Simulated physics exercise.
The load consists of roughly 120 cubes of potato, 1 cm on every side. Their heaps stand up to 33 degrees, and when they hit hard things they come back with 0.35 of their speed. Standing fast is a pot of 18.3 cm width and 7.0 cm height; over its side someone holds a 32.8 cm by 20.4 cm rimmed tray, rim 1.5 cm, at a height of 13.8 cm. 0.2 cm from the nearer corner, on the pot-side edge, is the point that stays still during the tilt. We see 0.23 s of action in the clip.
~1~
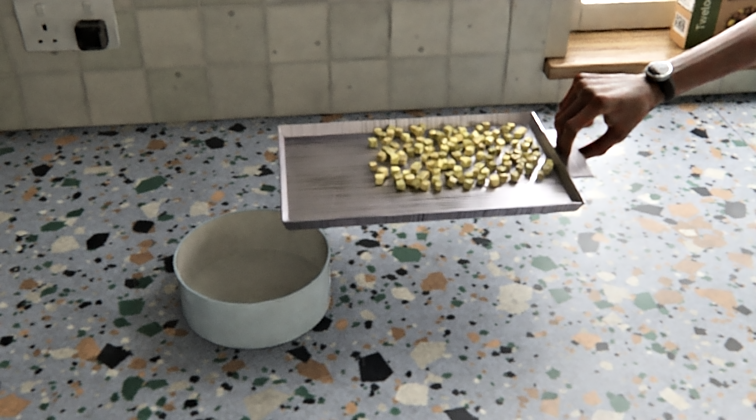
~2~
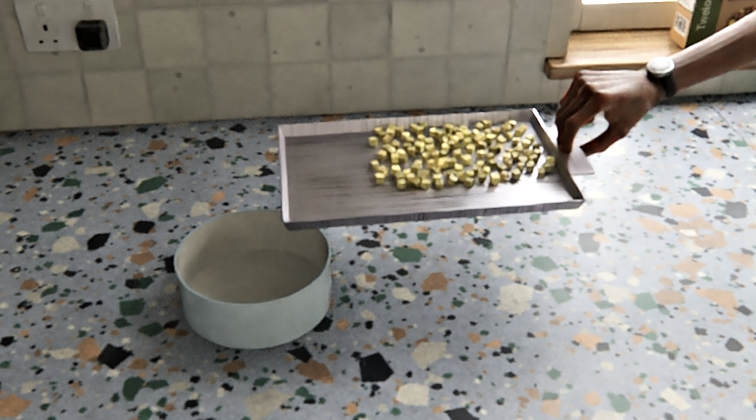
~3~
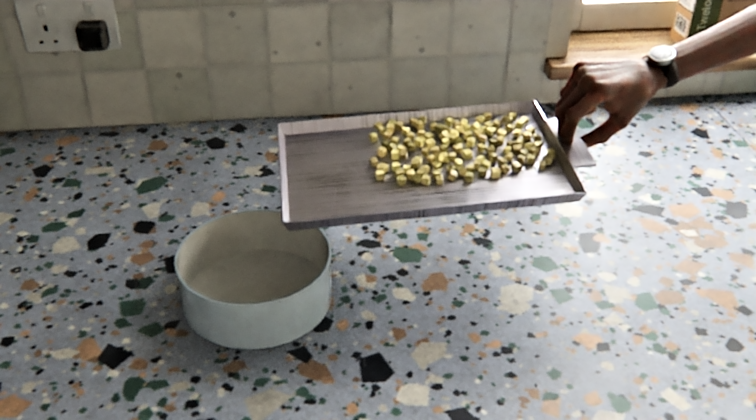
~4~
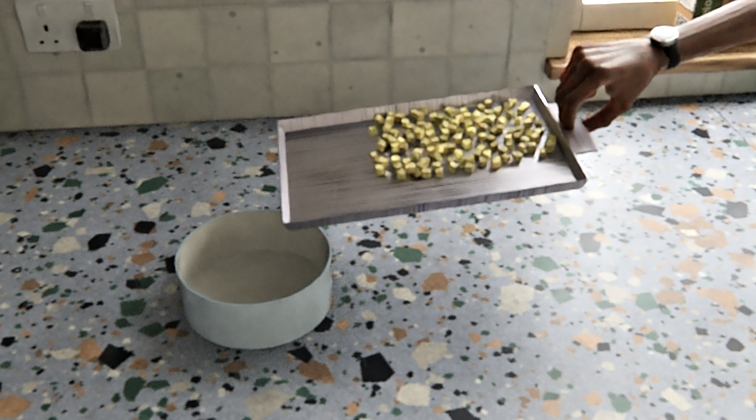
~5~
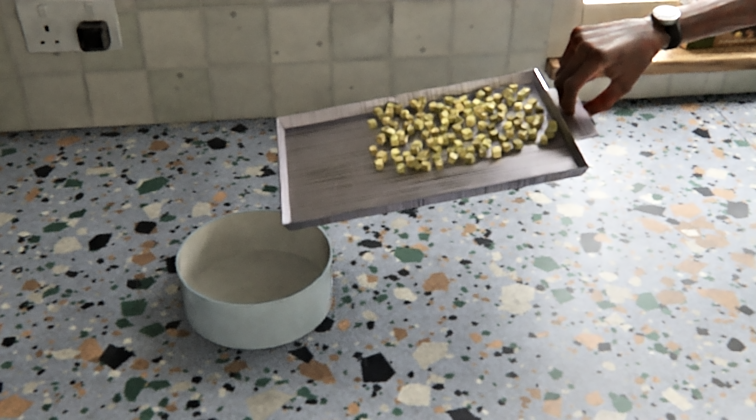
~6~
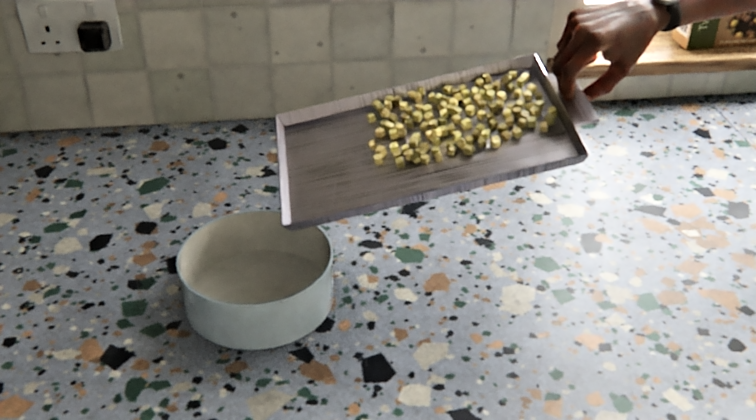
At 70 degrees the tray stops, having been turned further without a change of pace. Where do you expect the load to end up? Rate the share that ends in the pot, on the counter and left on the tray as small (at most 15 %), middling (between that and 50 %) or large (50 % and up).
Pot - large, counter - middling, tray - small.
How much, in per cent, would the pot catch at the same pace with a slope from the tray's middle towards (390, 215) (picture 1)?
Near 5 percent, give or take.
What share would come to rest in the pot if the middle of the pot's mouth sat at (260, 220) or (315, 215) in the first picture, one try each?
Roughly 10 and 0 percent.
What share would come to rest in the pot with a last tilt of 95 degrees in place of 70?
That comes out at some 65 per cent.
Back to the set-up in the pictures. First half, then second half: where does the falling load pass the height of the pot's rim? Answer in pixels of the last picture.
(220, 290) or so first, later (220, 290).
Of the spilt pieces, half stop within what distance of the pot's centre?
Distance: Around 24 cm.
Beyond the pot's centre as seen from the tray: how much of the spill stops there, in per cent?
I reckon around 100 per cent.
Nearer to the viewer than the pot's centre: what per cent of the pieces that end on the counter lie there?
Share: Some 100 %.
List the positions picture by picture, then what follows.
The first frame shows tray tilt 0 degrees, front corners at (287, 218) and (579, 200); middle of the pieces at (456, 157); pot at (253, 253).
The second frame shows tray tilt 1 degrees, front corners at (288, 219) and (579, 197); middle of the pieces at (457, 155).
The third frame shows tray tilt 3 degrees, front corners at (288, 219) and (581, 190); middle of the pieces at (458, 149).
The fourth frame shows tray tilt 6 degrees, front corners at (287, 219) and (582, 177), lowest corner left front; middle of the pieces at (458, 140).
The fifth frame shows tray tilt 10 degrees, front corners at (287, 220) and (583, 164), lowest corner left front; middle of the pieces at (457, 129).
The sixth frame shows tray tilt 13 degrees, front corners at (287, 221) and (582, 151), lowest corner left front; middle of the pieces at (456, 120); pot at (255, 254).
Then, 0.36 s after the last picture, tilt 41 degrees; the tray holds 100 %, the pot 0 %.
Then, 0.60 s after the last picture, tilt 60 degrees; the tray holds 95 %, the pot 0 %.
Then, 0.94 s after the last picture, tilt 70 degrees; the tray holds 10 %, the pot 55 %.
In the end, pot 55 %, counter 35 %, tray 5 %.
